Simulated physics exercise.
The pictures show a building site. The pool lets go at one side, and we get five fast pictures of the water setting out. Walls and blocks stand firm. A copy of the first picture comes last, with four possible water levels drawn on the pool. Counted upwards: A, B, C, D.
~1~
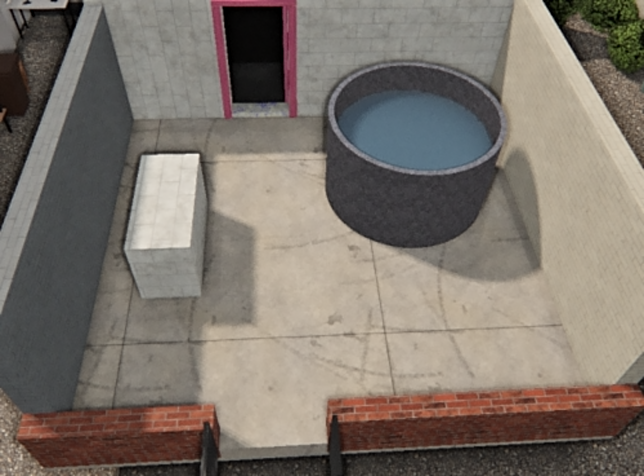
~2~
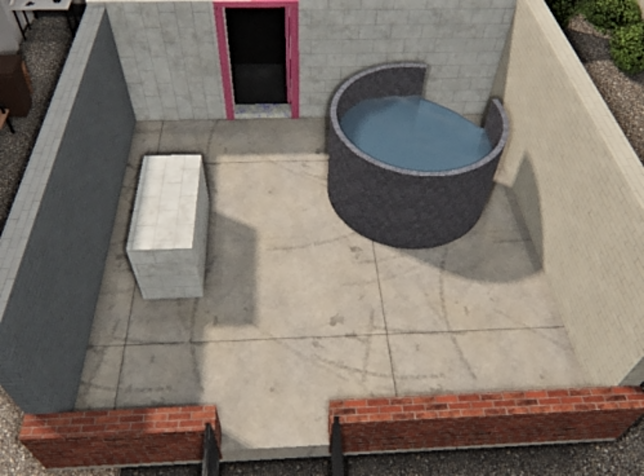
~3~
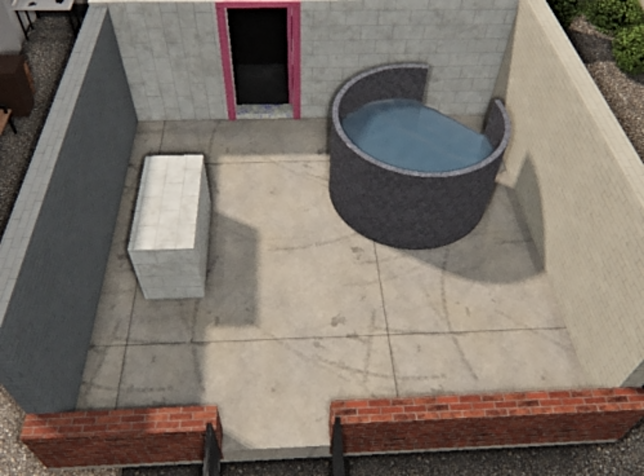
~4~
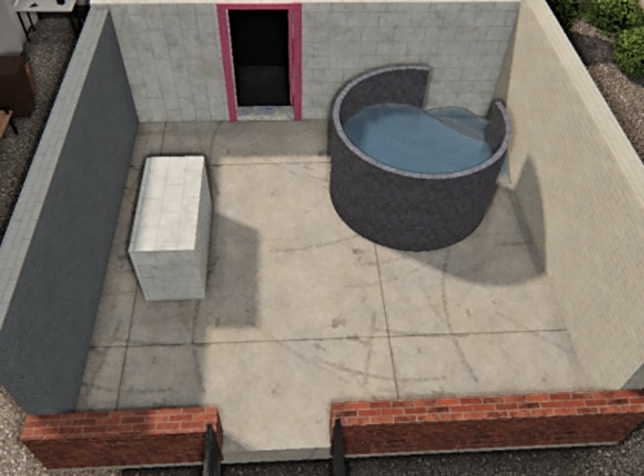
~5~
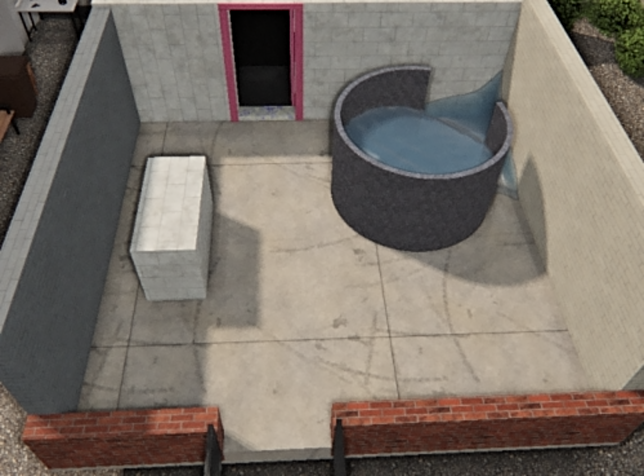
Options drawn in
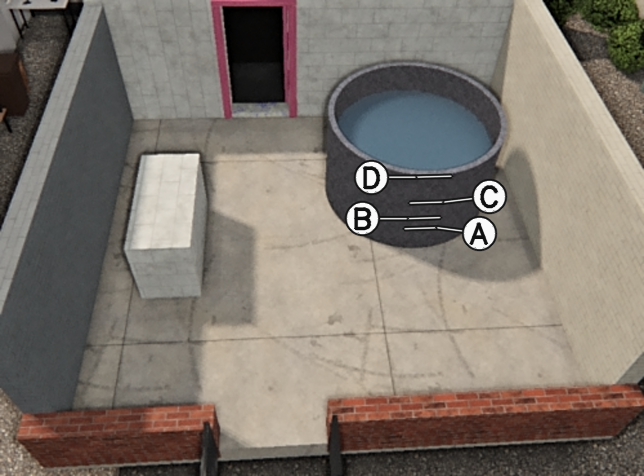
At first, a round dark pool sits full of still water in a walled yard with a pink doorway and a pale block. Then a section of the pool's back-right rim is gone, and the water shifts, pouring through the gap and splashing up against the walls in the corner behind.
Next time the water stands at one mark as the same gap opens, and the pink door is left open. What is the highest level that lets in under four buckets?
It is C.
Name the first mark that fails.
Here it is mark D.
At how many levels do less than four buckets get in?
Three of the four.
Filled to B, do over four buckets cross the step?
No, that is safe.
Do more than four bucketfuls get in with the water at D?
Yes.
In white, A at (421, 228); B at (423, 218); C at (427, 202); D at (433, 176); from the bottom up A, B, C, D.
If A is chosen, nothing gets over.
If B is chosen, nothing gets over.
If C is chosen, a bucket or two gets in.
If D is chosen, about 11 bucketfuls get in.
